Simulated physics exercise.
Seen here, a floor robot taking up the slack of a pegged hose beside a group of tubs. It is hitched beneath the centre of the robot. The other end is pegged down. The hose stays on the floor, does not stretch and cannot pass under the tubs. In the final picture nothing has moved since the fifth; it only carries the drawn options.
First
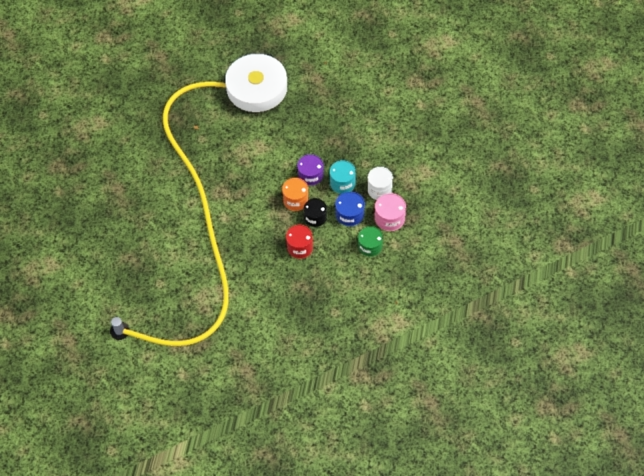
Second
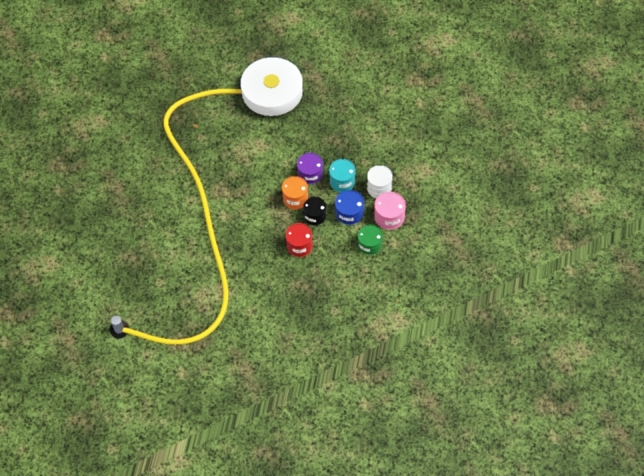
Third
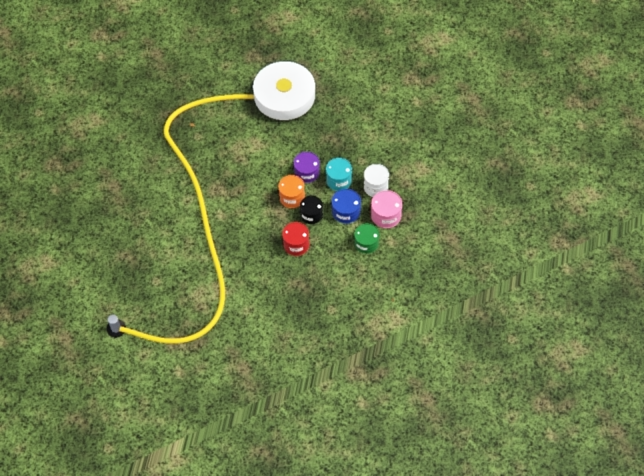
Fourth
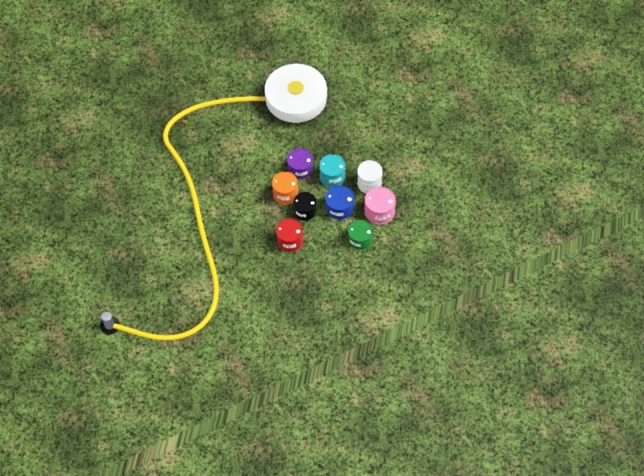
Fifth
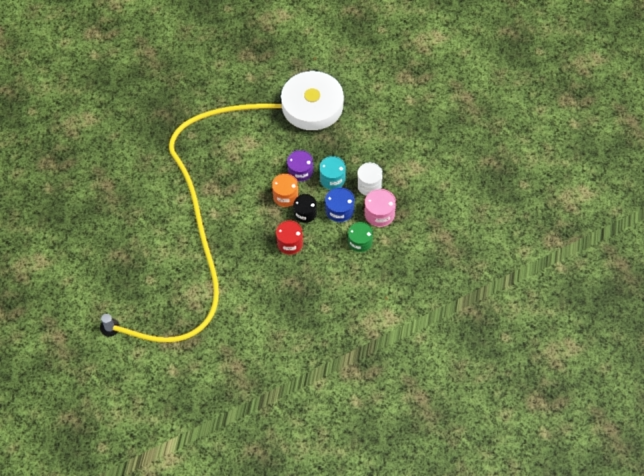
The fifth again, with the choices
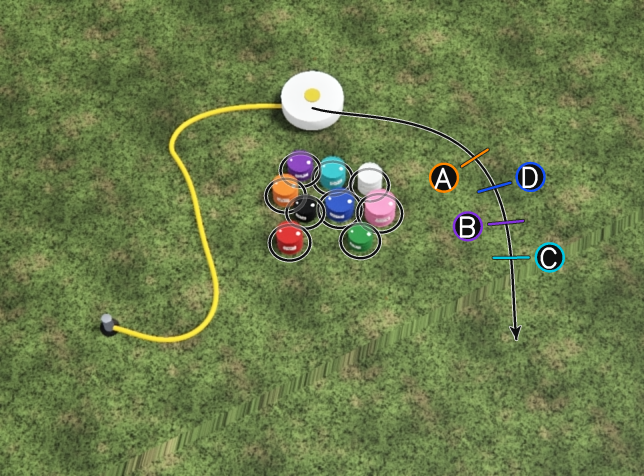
A round white robot with a yellow centre glides slowly to the right and slightly downward across the grass, drawing a yellow hose behind it. The upper stretch of the curved hose lengthens and straightens while its other end stays pegged at lower left, and the cluster of colourful tubs stays put.
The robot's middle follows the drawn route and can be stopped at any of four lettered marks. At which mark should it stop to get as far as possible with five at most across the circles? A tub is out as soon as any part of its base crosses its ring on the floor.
C.
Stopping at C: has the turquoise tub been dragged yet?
By then, yes.
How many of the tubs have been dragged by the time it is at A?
The count is none.
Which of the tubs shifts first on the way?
The purple one.
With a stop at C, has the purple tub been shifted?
By then, yes.
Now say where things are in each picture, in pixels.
Purple tub (311, 170); white tub (380, 184); blue tub (350, 209), in the first frame.
Robot (272, 88); orange tub (295, 193), in the second frame.
Robot (284, 92); pink tub (386, 209), in the third frame.
Robot (296, 94); red tub (290, 236), in the fourth frame.
Robot (312, 102); turquoise tub (333, 173); purple tub (300, 166); white tub (370, 179), in the fifth frame.
On the marked copy, A at (475, 158); B at (506, 223); C at (511, 258); D at (494, 187); the route from (313, 108) via (485, 171) to (516, 339).
Taking C. A third of the way, robot (413, 118).
Two thirds of the way, robot (492, 173).
When it is over, robot (513, 252); turquoise tub (336, 182); purple tub (310, 185); white tub (367, 187); three over the rings.
As for the rest, A is within the limit but short; B is within the limit but short; D is within the limit but short.
